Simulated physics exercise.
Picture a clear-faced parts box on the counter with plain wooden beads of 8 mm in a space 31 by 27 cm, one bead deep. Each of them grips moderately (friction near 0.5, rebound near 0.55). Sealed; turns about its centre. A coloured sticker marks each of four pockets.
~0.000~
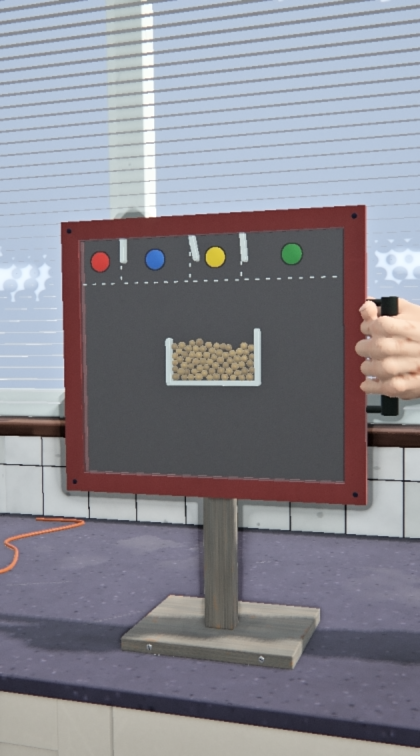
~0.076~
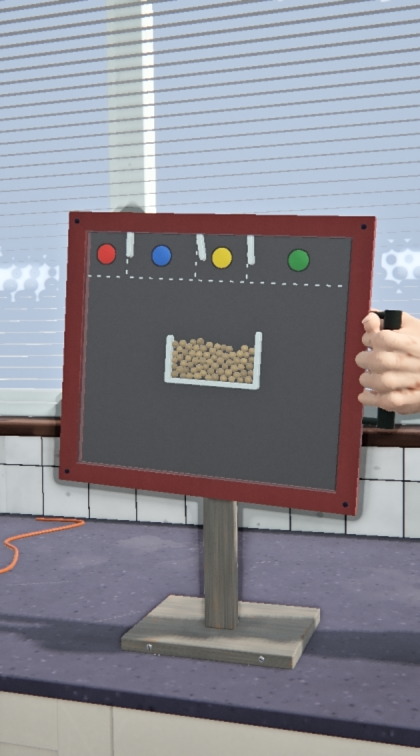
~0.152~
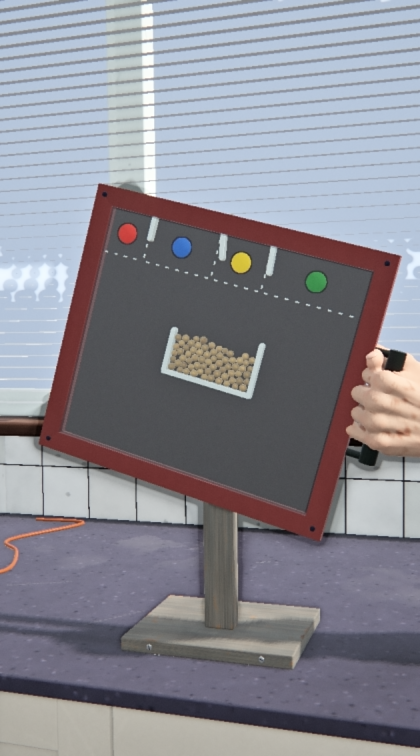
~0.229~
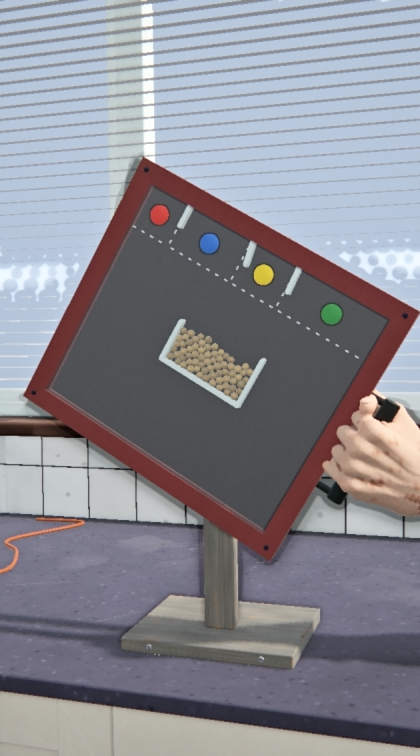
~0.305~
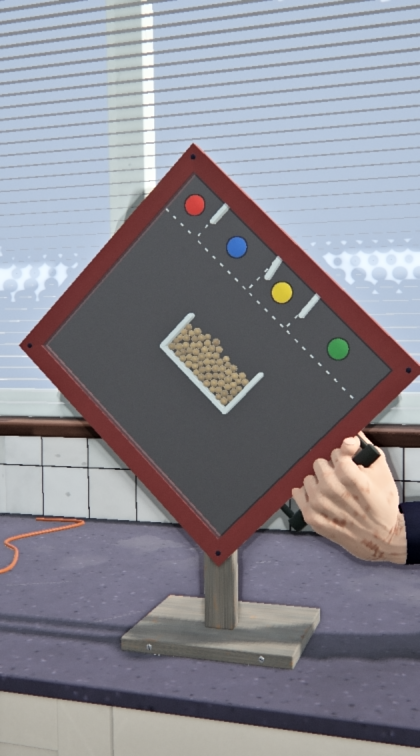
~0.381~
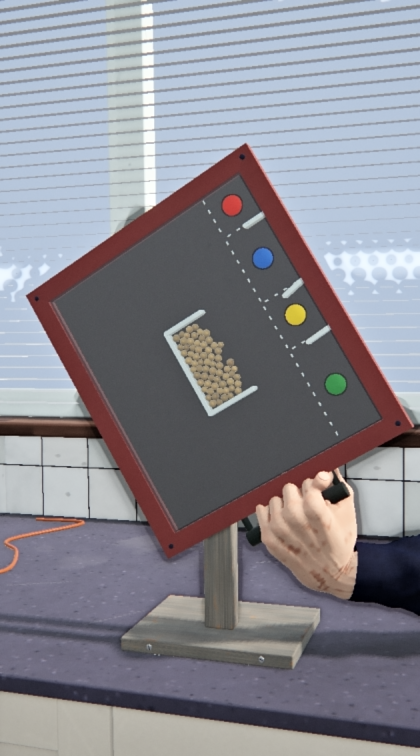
A hand turns the red-framed box clockwise as the beads shift inside their small tray.
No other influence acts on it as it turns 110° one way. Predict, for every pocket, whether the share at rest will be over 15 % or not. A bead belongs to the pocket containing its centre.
Red pocket: Not over; blue pocket: Not over; green pocket: Over; yellow pocket: Not over.
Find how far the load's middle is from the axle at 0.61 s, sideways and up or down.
The middle sits around 2 cm right of it and 5 cm below it.
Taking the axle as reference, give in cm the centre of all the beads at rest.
About 5 cm right and 15 cm below.
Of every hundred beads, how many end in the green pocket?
Some 75 percent.
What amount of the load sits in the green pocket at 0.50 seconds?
Share: Near 0 per cent.
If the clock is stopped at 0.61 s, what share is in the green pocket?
Roughly 15 per cent.
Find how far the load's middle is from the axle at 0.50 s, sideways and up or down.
Position estimate: Right 1 cm, below 2 cm.
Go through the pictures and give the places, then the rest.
The first frame shows level; about 70 beads; beads centred (211, 362); top one (199, 343); red (100, 262), blue (155, 260), green (292, 254), yellow (215, 257).
The second frame shows turned 4° clockwise; beads centred (211, 362); top one (200, 342).
The third frame shows turned 16° clockwise; beads centred (210, 362); top one (178, 338); wall ends (151, 239), (222, 258), (269, 273), (175, 330) to (262, 346).
The fourth frame shows turned 31° clockwise; beads centred (209, 363); top one (183, 331).
The fifth frame shows turned 45° clockwise; beads centred (208, 363); top one (189, 327).
The sixth frame shows turned 60° clockwise; beads centred (208, 365); top one (195, 327); red (232, 205), blue (263, 258), green (336, 384), yellow (296, 315).
By 0.50 s, it stands 83° clockwise; the beads' middle is 1 cm right of and 2 cm below the centre; nothing in the marked areas.
By 0.61 s, it stands 103° clockwise; the beads' middle is 2 cm right of and 5 cm below the centre; green 15 %.
By 0.71 s, it stands 110° clockwise; the beads' middle is 2 cm right of and 9 cm below the centre; green 35 %.
All still by 1.8 s, it stands 110° clockwise; red 0 %, blue 0 %, green 75 %, yellow 0 %, elsewhere 25 %.
